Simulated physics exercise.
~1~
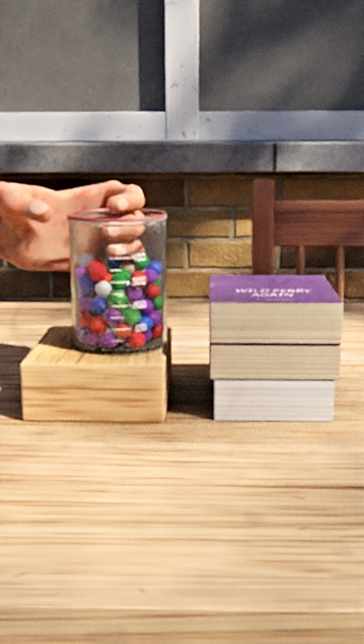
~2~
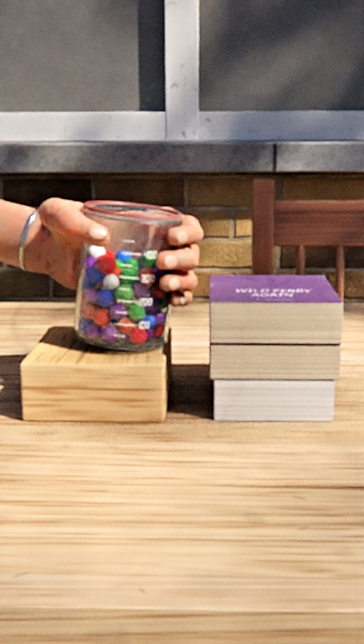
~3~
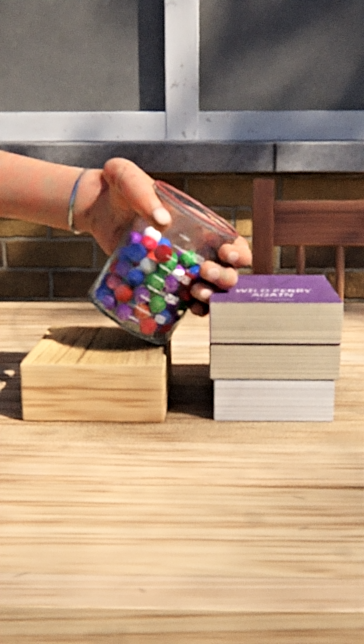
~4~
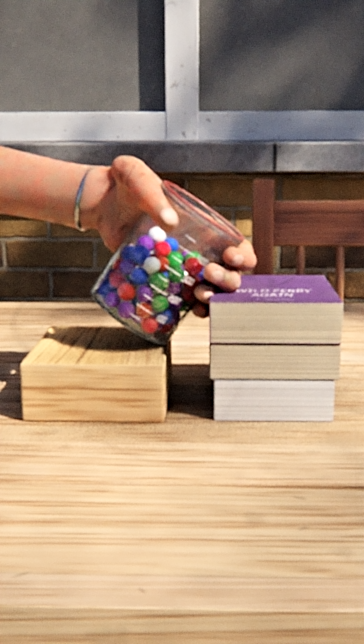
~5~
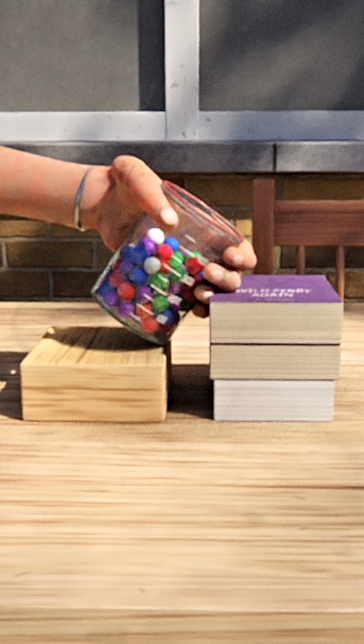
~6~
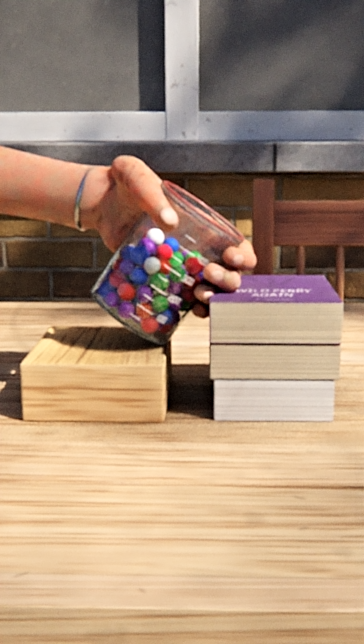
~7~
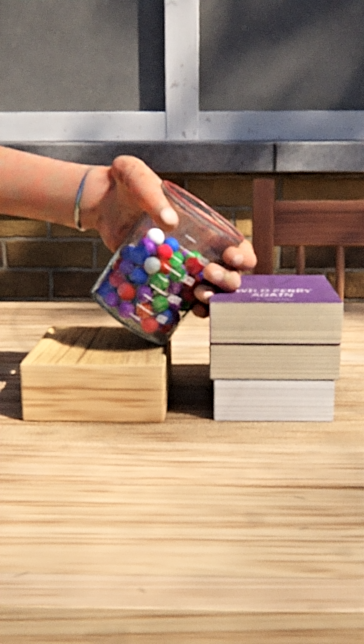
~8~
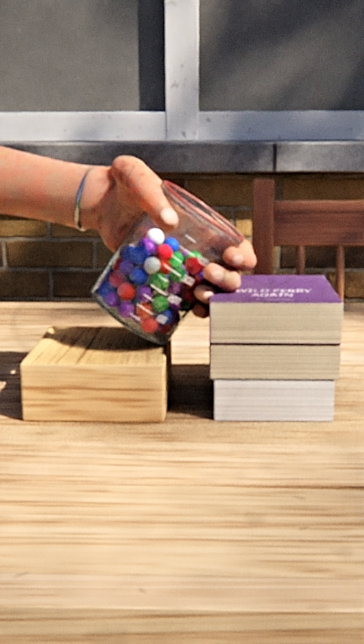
An open clear beaker, partly filled with small multicoloured beads, stands upright on a pale wooden block, with a hand holding it from behind. To its right is a pile of three books, the top one purple. The hand shifts its grip around the glass, then lifts the beaker slightly and tips it to the right. The beads slide and settle toward the lower side as the rim reaches over toward the books. The hand then holds nearly still, leaving the beaker leaning against the book pile with all the beads still inside.
